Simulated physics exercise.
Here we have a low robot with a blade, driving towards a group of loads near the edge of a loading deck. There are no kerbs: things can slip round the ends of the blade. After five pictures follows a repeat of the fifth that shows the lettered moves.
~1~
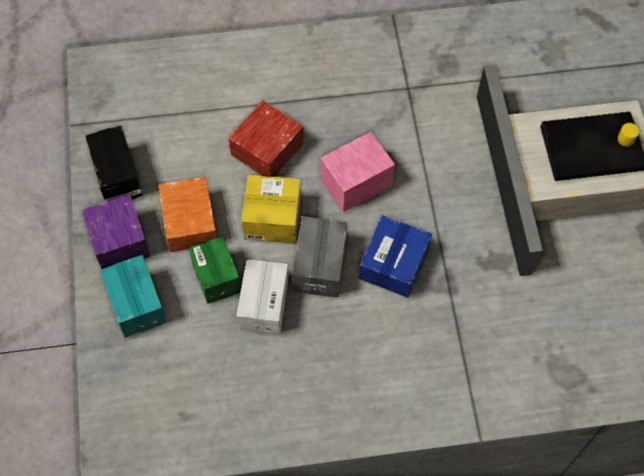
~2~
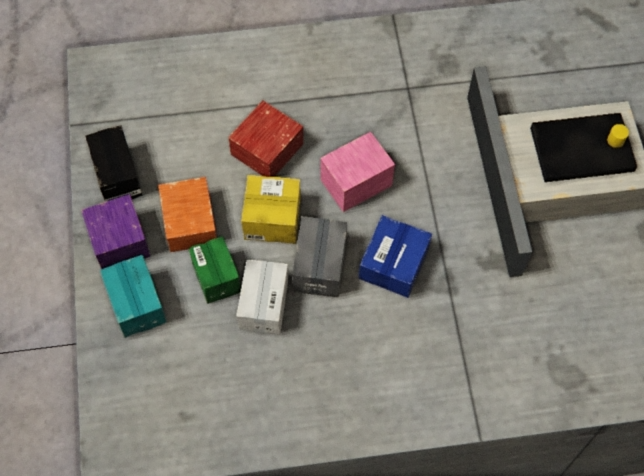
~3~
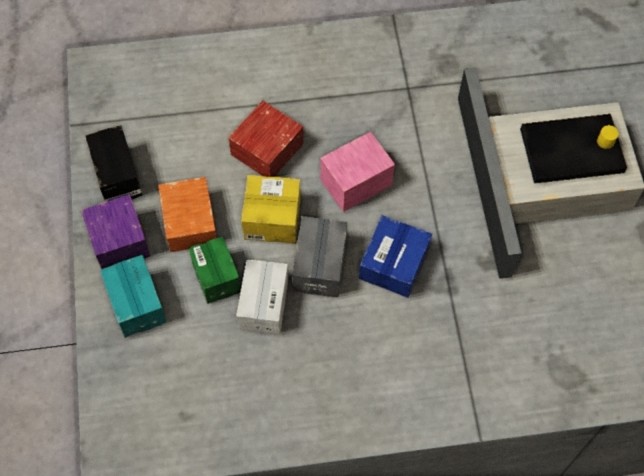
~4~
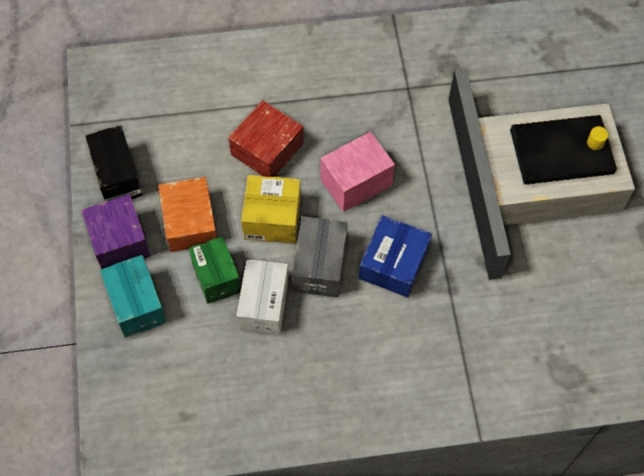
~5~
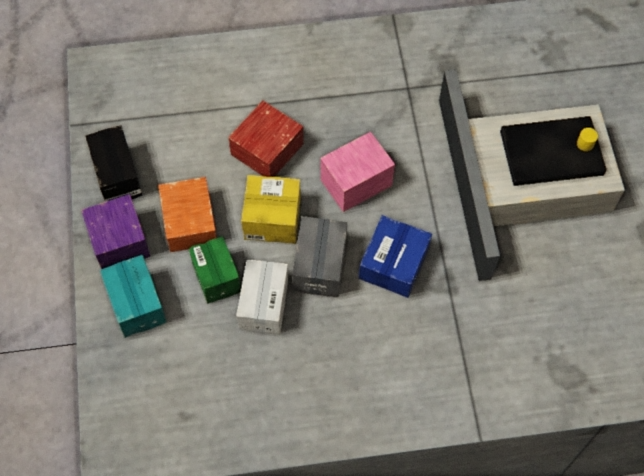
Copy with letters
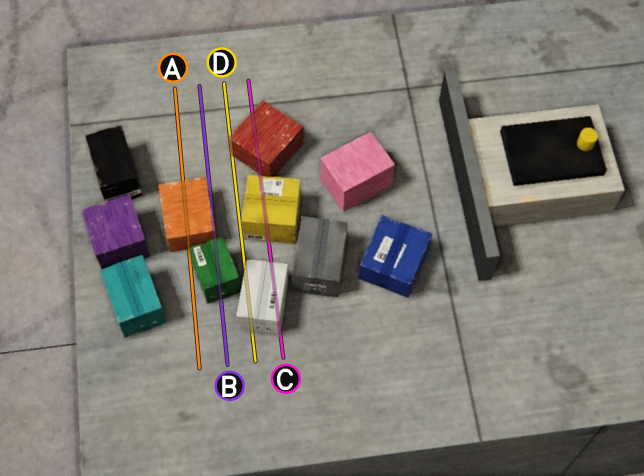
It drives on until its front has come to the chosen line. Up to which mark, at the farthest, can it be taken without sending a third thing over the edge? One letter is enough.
At B, and not beyond.
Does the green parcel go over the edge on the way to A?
Yes.
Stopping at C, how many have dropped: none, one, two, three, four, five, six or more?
In all, none.
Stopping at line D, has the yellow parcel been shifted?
By then, yes.
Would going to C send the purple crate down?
No.
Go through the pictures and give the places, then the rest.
Orange crate (188, 215); turquoise parcel (134, 296); pink crate (357, 172), in the first picture.
Robot (576, 147); black parcel (114, 166), in the second picture.
Robot (567, 148); blue parcel (395, 256), in the third picture.
Robot (556, 149); grey box (320, 257), in the fourth picture.
Robot (546, 150); white parcel (263, 298); green parcel (215, 270); orange crate (188, 215), in the fifth picture.
On the marked copy, A at (186, 219); B at (213, 216); C at (265, 210); D at (239, 213).
Taking B. A third of the way, robot (454, 161); blue parcel (356, 262); yellow parcel (262, 209).
Two thirds of the way, robot (360, 172); purple crate (96, 238); turquoise parcel (111, 302).
When it is over, robot (291, 180); purple crate over the edge; turquoise parcel over the edge; two fallen.
As for the rest, A drops four; C is within the limit but short; D is within the limit but short.
